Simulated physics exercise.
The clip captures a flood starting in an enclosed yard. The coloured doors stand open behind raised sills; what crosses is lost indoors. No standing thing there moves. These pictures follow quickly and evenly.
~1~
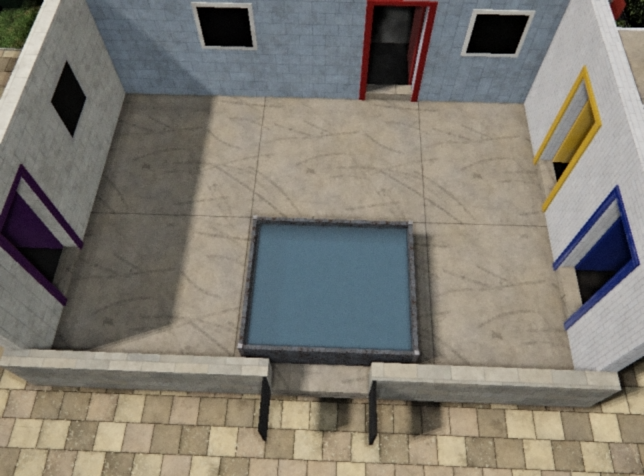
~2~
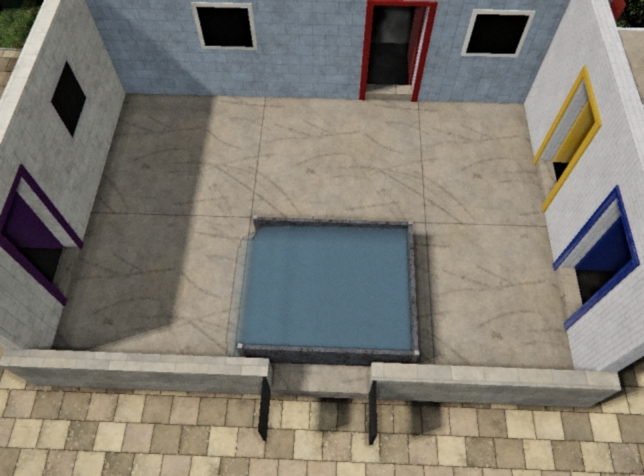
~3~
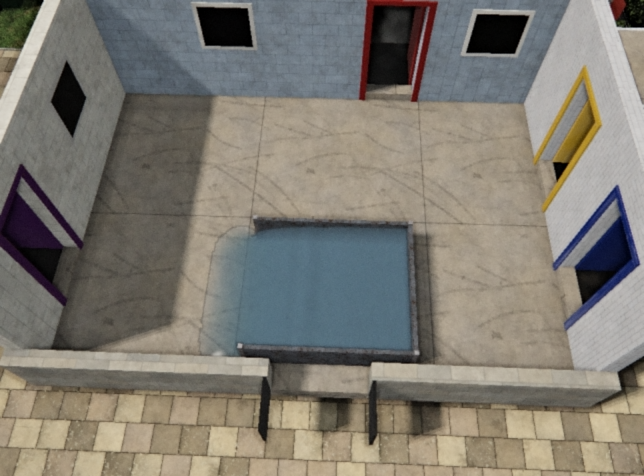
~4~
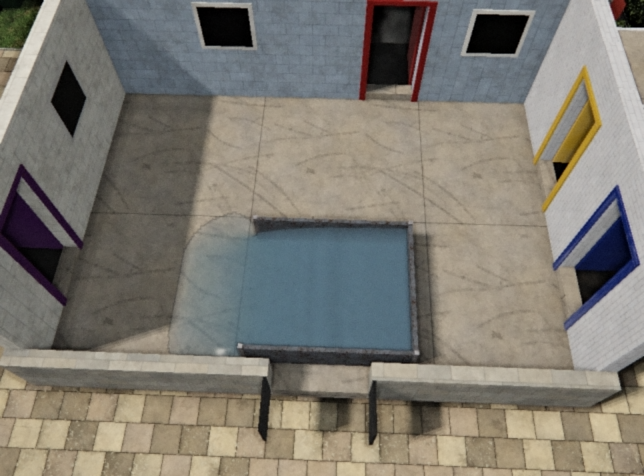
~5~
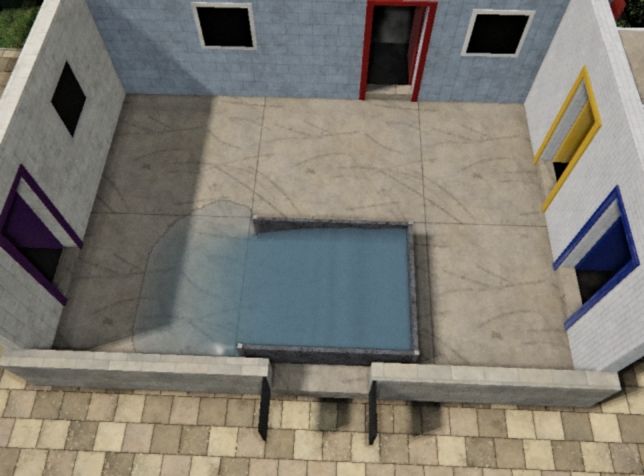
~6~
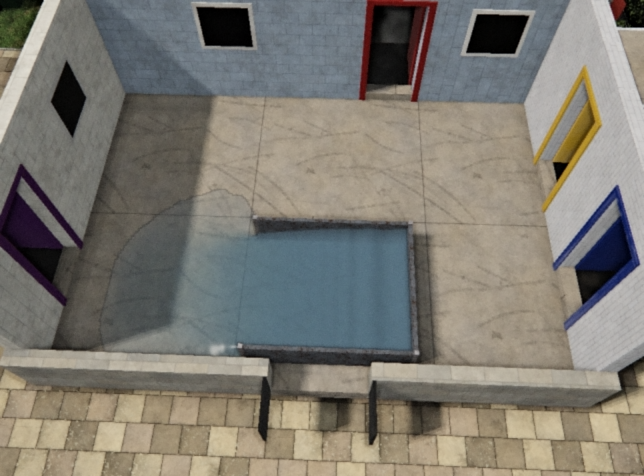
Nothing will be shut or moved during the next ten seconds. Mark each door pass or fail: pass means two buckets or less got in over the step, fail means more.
Blue door - pass, yellow door - pass, purple door - fail, red door - pass.
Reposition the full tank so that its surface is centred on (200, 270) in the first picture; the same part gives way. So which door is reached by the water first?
The purple door.
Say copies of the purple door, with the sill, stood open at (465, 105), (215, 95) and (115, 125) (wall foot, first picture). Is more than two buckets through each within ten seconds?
Result, in listed order - misses the mark, beats the mark, beats the mark.
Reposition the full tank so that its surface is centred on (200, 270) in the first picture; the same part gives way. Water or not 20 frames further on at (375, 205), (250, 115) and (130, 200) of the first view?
Points in turn: Not reached; inundated; inundated.
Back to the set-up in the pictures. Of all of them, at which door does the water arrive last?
Answer - the blue one.
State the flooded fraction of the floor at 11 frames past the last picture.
About 30 %.
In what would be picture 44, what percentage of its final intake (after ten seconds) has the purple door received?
Estimate: Some 100 per cent.
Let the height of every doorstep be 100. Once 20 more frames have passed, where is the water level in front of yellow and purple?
Approx. 0 % followed by 260 %.
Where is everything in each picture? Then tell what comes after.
In the first frame, still water in the water tank at (330, 283).
In the second frame, the front is at a hidden place, out from the gap at (253, 290).
In the third frame, water pours out at (254, 291) and has run to a hidden place.
In the fourth frame, the front is at (214, 224), out from the gap at (254, 291).
In the fifth frame, water pours out at (254, 292) and has run to a hidden place.
In the sixth frame, the front is at (121, 262), out from the gap at (254, 292).
A moment on, water covers 25 % of the floor; the blue door not reached, the yellow door not reached, the purple door over two buckets in, the red door not reached.
Next, water covers 30 % of the floor; the blue door not reached, the yellow door not reached, the purple door far over two buckets in, the red door not reached.
Then, water covers 35 % of the floor; the blue door not reached, the yellow door not reached, the purple door far over two buckets in, the red door not reached.
Later, water covers 60 % of the floor; the blue door not reached, the yellow door not reached, the purple door far over two buckets in, the red door wet at the sill, nothing in.
In the end, water covers 90 % of the floor; the blue door wet at the sill, nothing in, the yellow door wet at the sill, nothing in, the purple door far over two buckets in, the red door wet at the sill, nothing in.
